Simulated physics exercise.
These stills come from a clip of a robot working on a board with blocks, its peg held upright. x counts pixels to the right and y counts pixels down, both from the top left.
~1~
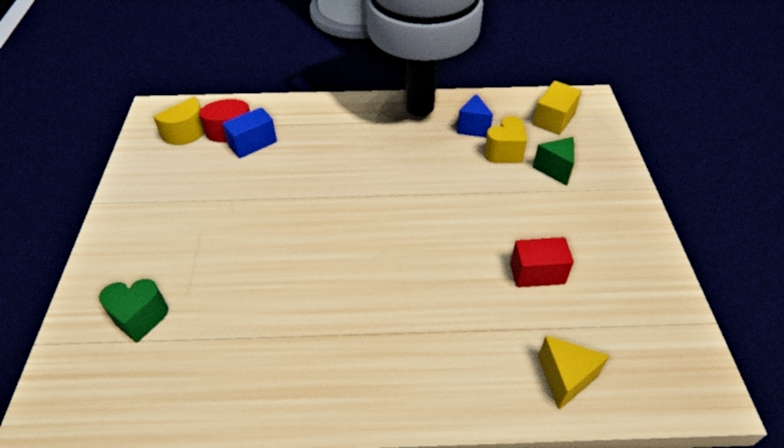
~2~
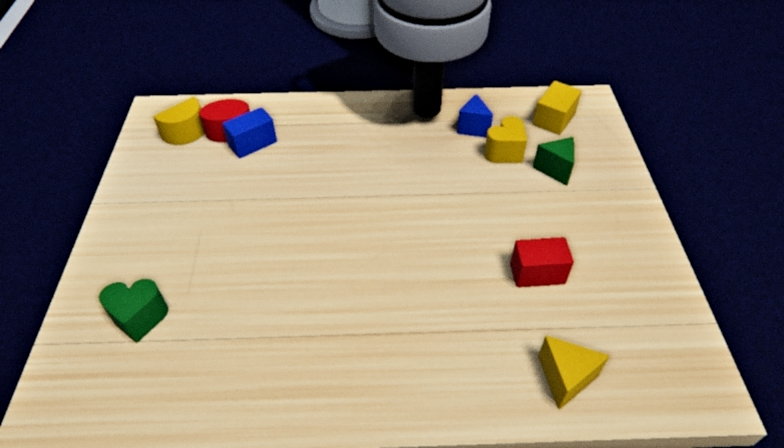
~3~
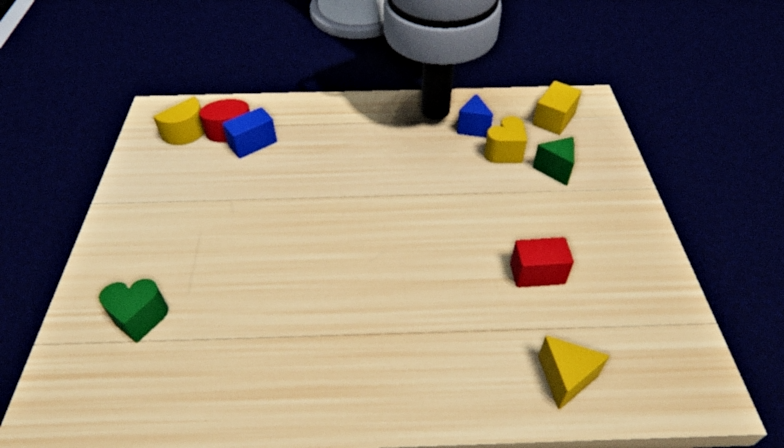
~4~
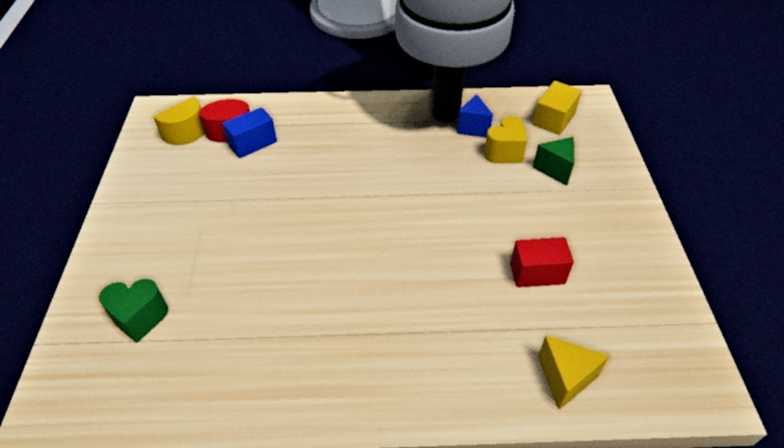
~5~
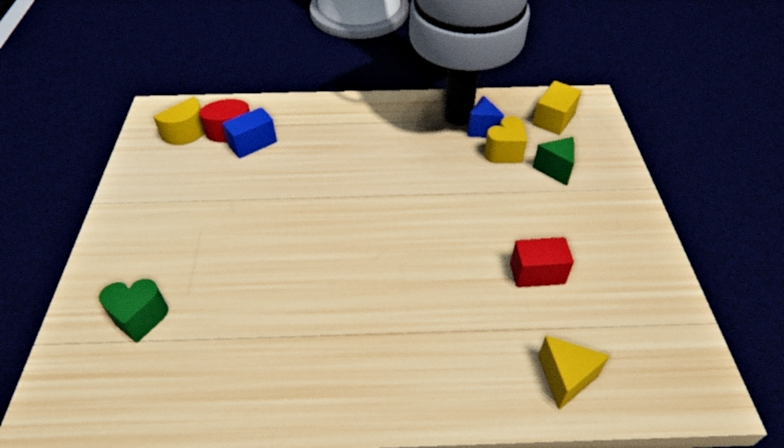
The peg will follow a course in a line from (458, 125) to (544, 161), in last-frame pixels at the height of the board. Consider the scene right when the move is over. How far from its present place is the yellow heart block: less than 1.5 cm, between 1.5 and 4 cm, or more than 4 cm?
Movement: Over 4 cm.
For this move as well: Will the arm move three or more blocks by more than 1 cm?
In short: Yes.
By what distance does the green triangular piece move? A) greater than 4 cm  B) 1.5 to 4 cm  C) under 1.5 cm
The one that fits is B, 1.5 to 4 cm.
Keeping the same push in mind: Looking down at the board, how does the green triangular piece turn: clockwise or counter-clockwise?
Direction: Anticlockwise.
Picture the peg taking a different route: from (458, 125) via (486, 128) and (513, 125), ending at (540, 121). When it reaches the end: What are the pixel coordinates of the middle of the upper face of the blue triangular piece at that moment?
The middle of the upper face of the blue triangular piece will lie at about (556, 115) in the picture.
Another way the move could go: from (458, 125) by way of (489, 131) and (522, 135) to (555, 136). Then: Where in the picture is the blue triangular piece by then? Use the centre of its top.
Close to (588, 120).
The first path, step by step. One third of the way, peg at (488, 129); blue triangular piece at (516, 111), turned 30° anticlockwise; yellow heart block at (515, 132), turned 25° clockwise.
Two thirds of the way, peg at (517, 141); blue triangular piece at (540, 115), turned 75° anticlockwise; yellow heart block at (533, 146), turned 40° clockwise; green triangular piece at (570, 150), turned 30° anticlockwise.
At the end, peg at (546, 152); blue triangular piece at (550, 118), turned 95° anticlockwise; yellow heart block at (542, 156), turned 70° clockwise; yellow rectangular block at (563, 94); green triangular piece at (580, 157), turned 70° anticlockwise.
